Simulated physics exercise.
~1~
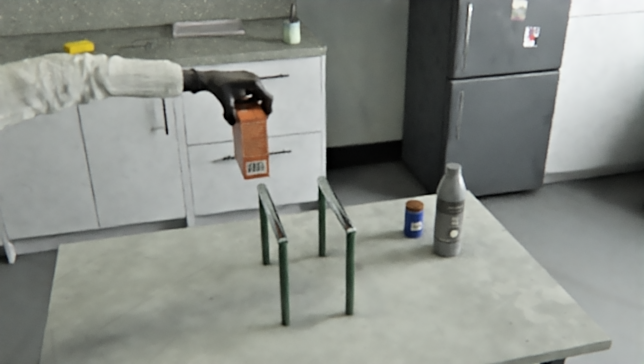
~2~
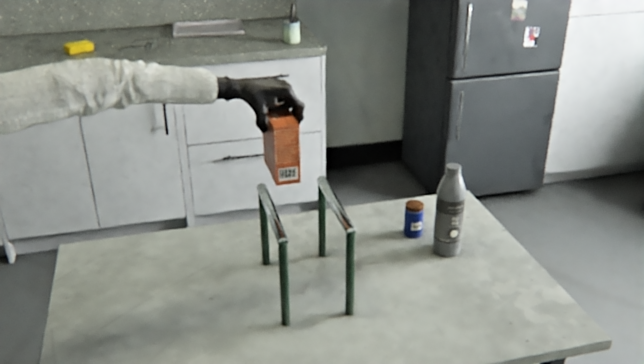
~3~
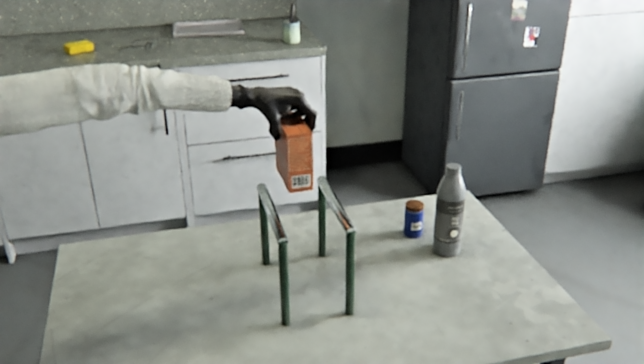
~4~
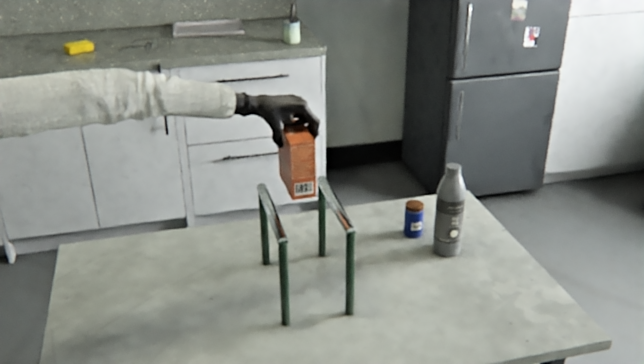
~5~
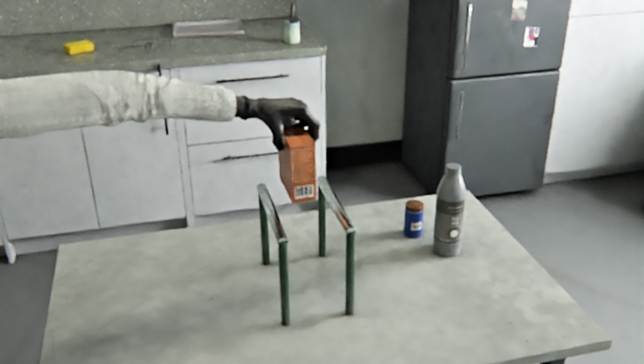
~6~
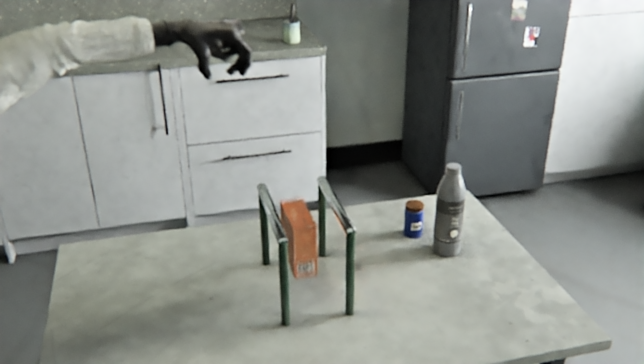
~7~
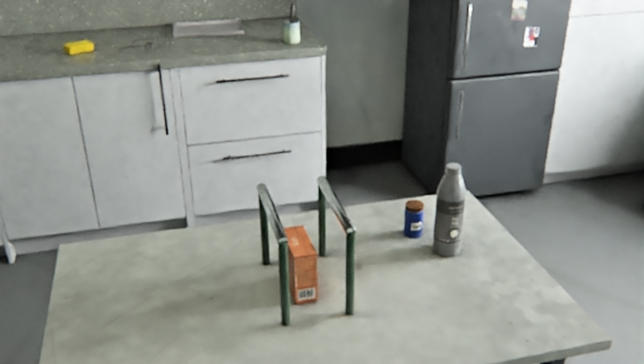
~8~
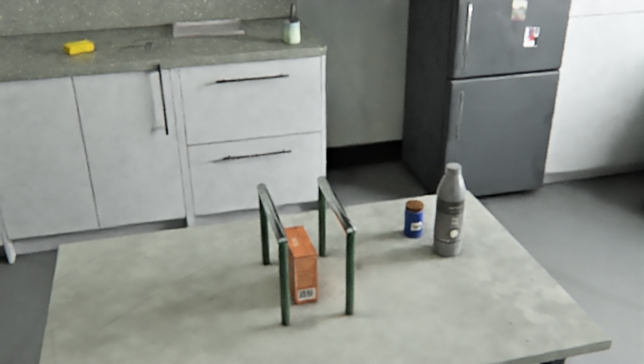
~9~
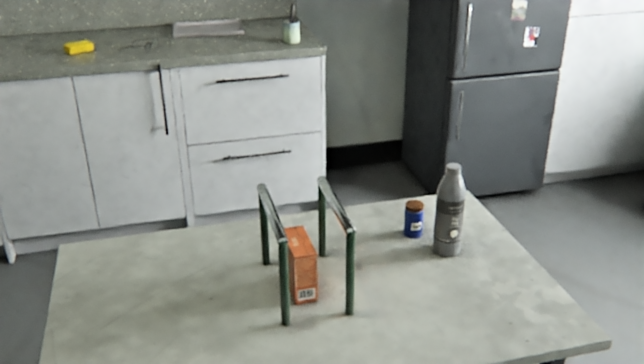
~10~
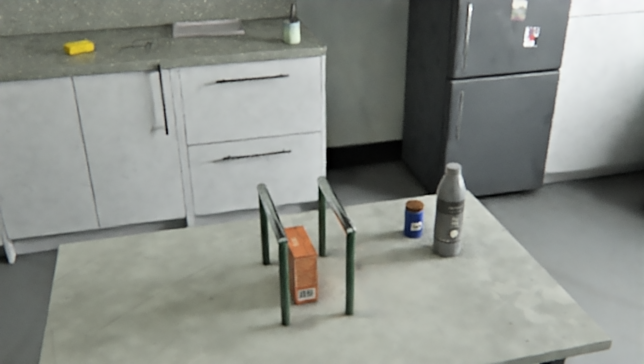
An orange packet, held upright by a gloved hand, moves right above two parallel ledges on a table, then drops between them as the hand releases it and withdraws left. It lands upright on the tabletop and stays there, while the grey bottle and blue shaker remain still.
